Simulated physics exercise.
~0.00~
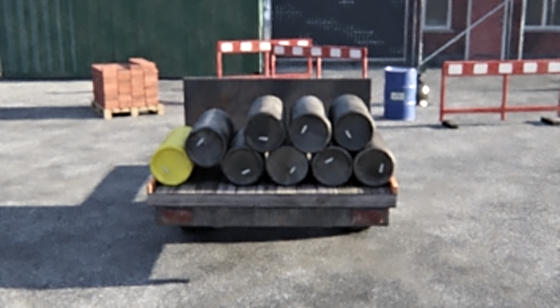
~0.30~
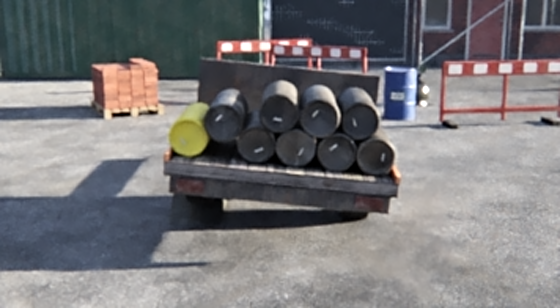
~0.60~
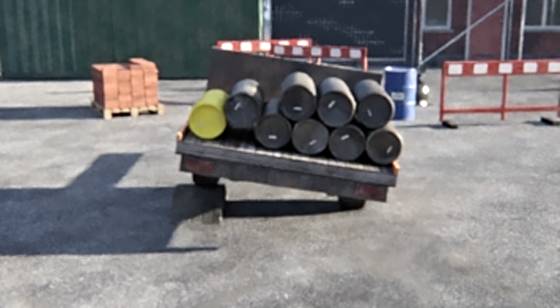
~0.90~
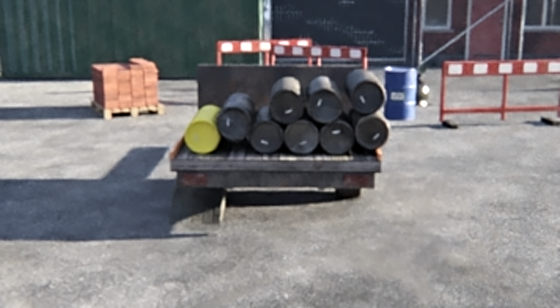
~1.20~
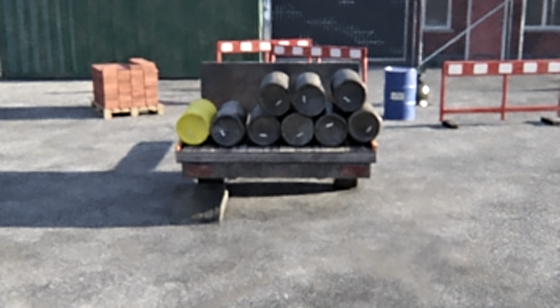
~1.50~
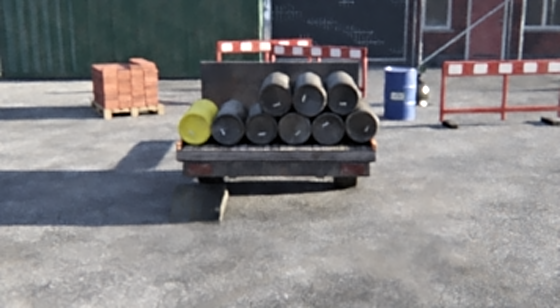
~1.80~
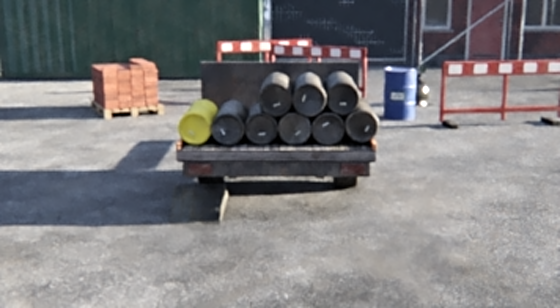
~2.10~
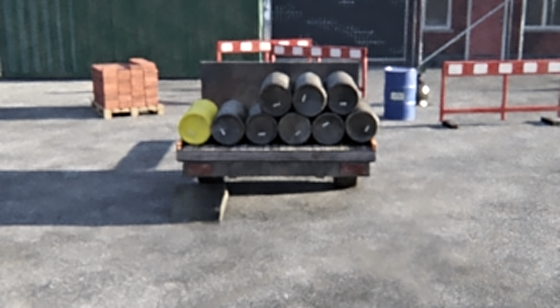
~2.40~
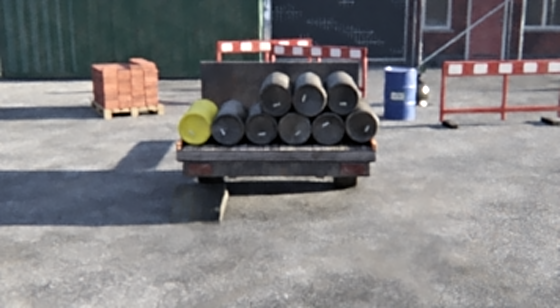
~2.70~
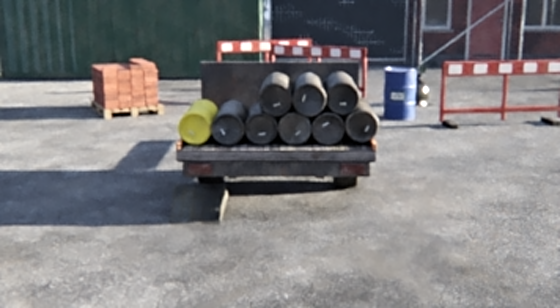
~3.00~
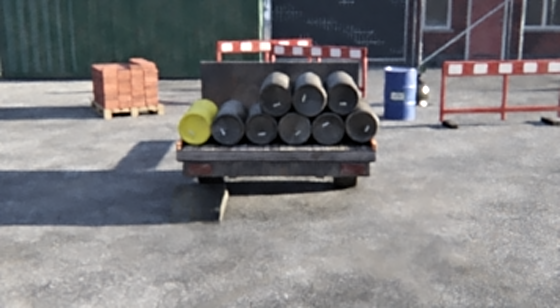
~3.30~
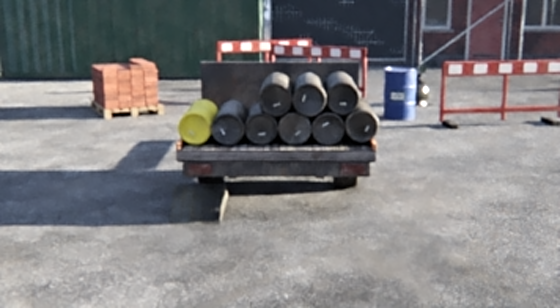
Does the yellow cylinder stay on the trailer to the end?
Yes, the yellow cylinder is still on the deck, lying at the left end of the stack.
